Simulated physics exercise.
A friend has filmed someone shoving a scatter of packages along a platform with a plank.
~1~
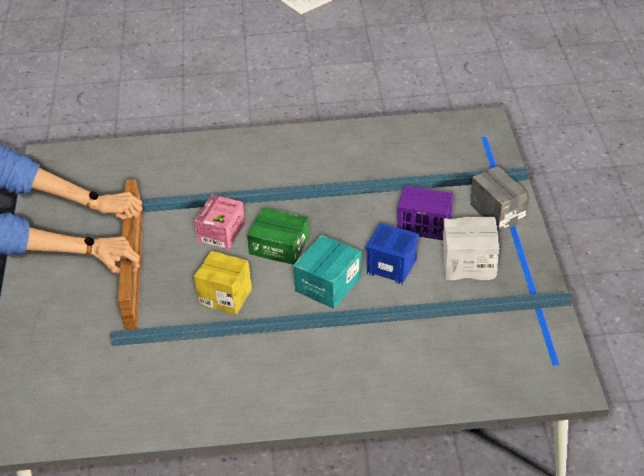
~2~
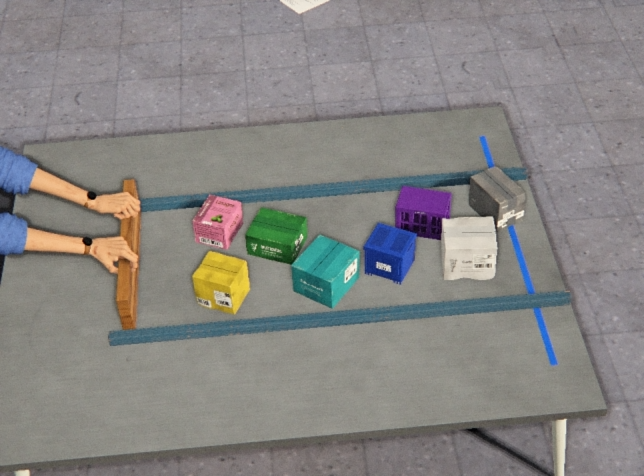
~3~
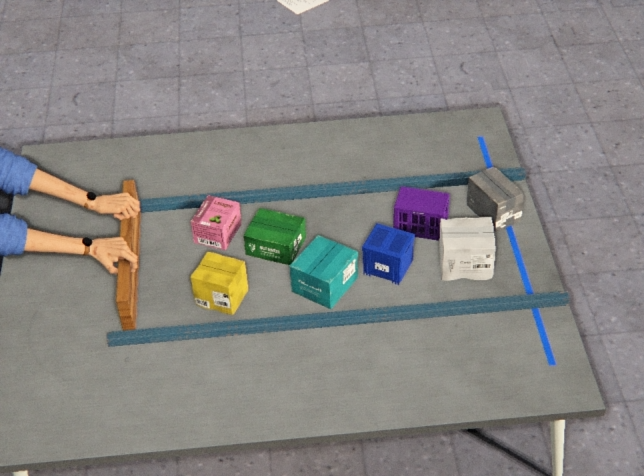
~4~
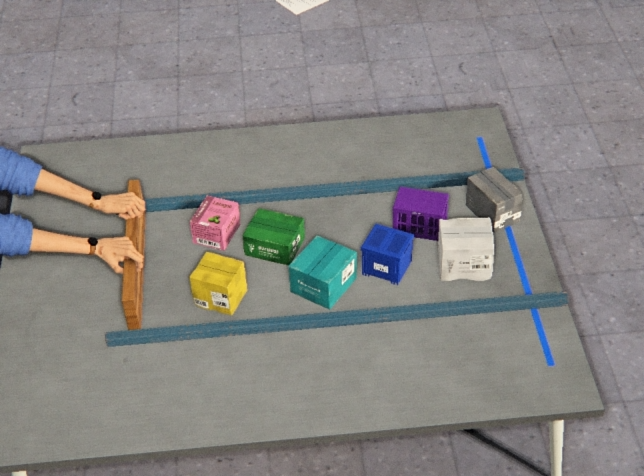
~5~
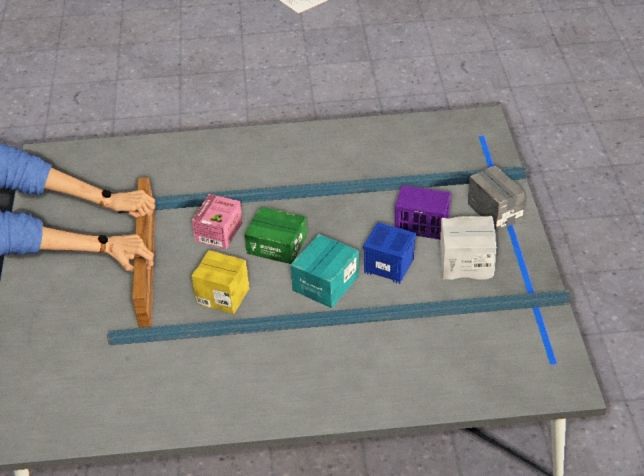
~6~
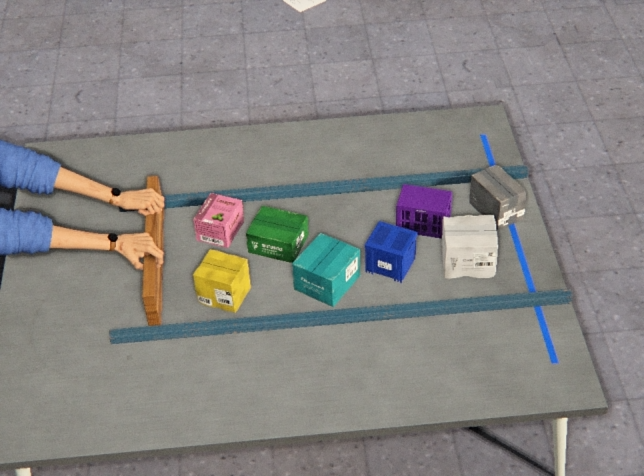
A person in blue sleeves, seen from above at an angle, holds an upright wooden plank at the left of a grey table standing on a tiled floor. Between two blue-green rails lie pink, yellow, green, teal, blue, purple and white packages, with a grey one by the blue tape at right. The hands slide the plank slightly rightward, the packages stay put, and the view wavers faintly.
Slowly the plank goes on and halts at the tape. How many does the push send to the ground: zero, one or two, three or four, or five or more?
As it turns out, the number that fall off is five or more.
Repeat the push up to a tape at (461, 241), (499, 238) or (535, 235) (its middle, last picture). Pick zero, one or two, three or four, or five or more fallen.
One after another: One or two; five or over; more than four.
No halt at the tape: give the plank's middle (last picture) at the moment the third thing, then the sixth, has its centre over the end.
Its middle is around (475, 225) and later (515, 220).
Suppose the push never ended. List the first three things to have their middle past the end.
The order is the white parcel, then the grey parcel, then the blue tote.
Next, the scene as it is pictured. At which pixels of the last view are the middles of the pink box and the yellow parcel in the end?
About (519, 181), and the other about (546, 248).
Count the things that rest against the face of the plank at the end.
That makes 3.
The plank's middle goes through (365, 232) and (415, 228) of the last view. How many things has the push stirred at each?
By then 7, and 8.
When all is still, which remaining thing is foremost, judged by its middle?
It is the green parcel.
Soon after, none off yet; grey parcel at rest near (497, 197); white parcel at rest near (469, 247); purple crate at rest near (424, 211).
After that, none off yet; grey parcel at rest near (497, 197); white parcel displaced about its own width near (517, 251); purple crate displaced about its own width near (450, 202).
In the end, the number that fall off is five or more; gone, turquoise parcel, blue tote, purple crate, white parcel and grey parcel.
